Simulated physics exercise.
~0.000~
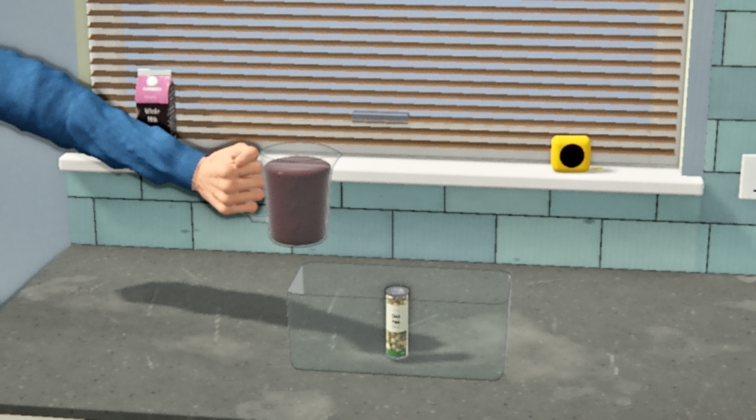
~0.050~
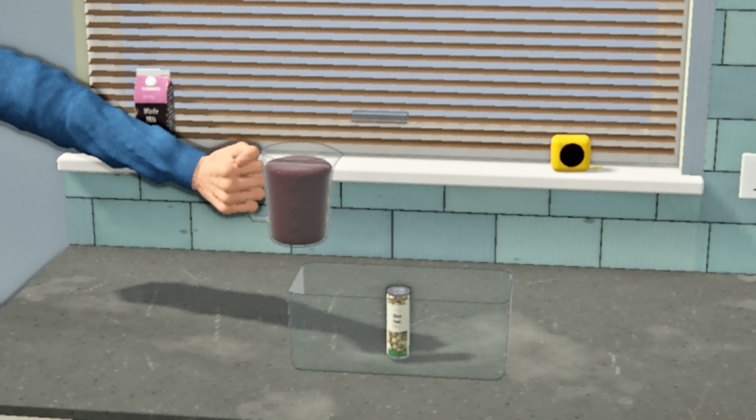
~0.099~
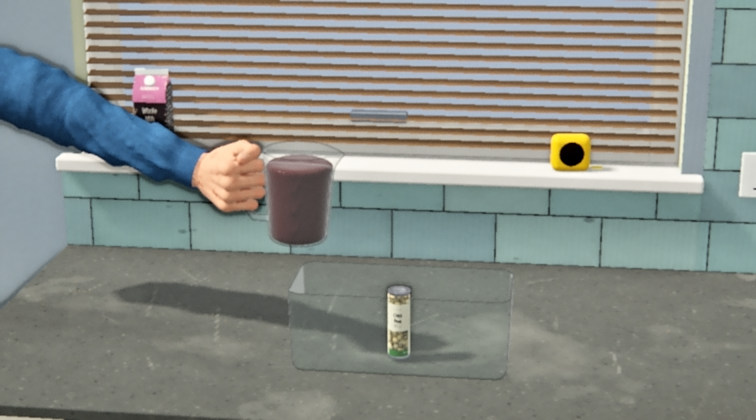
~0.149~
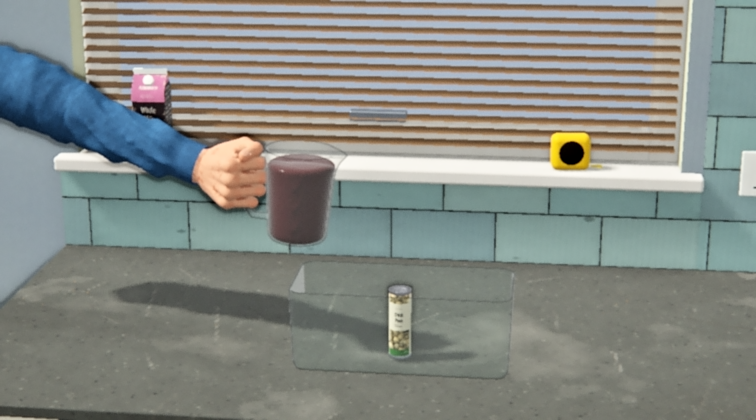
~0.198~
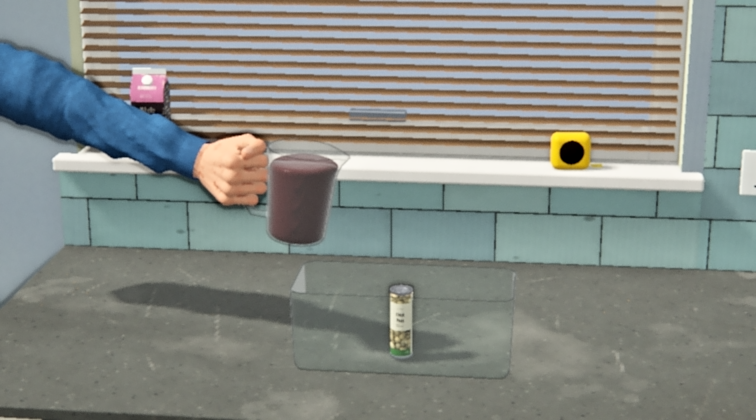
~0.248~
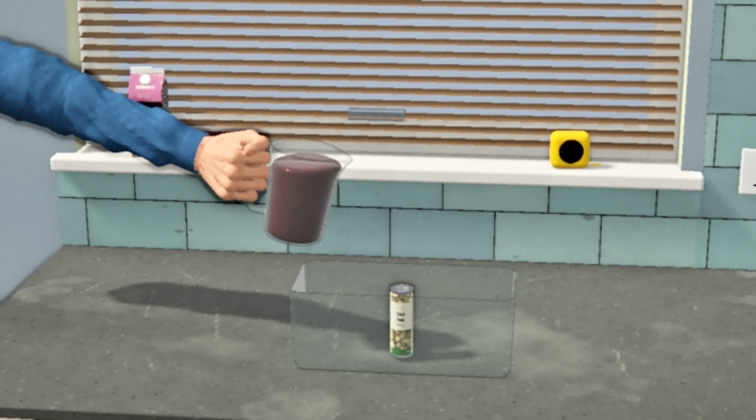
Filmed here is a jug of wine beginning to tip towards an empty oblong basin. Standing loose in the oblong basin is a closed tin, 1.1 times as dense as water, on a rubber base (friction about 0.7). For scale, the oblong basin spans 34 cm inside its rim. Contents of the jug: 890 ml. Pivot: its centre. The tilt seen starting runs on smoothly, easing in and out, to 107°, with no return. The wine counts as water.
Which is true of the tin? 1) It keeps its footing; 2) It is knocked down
2.
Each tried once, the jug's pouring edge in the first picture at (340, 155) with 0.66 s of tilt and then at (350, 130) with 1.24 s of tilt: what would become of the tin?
The tin overturns the first time and overturns the second time.
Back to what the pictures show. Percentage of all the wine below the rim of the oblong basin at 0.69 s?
I reckon close to 3 percent of it.
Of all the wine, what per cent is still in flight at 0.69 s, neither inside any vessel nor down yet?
Close to 14 in a hundred.
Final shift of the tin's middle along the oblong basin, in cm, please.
About 8.0 cm.
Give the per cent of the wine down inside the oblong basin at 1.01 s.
52 %, more or less.
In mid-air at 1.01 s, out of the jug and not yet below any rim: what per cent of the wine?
Roughly 18 per cent.
After 0.69 s the tilt is 65° and 83 per cent is still to pour; the tin stands where it began.
After 1.01 s the tilt is 100° and 31 per cent is still to pour; the tin stands where it began.
After 1.34 s the tilt is 107° and 2 per cent is still to pour; the tin lies on its side.
After 1.71 s the tilt is 107° and 0 per cent is still to pour; the tin lies on its side.
In the end the tin lies on its side.
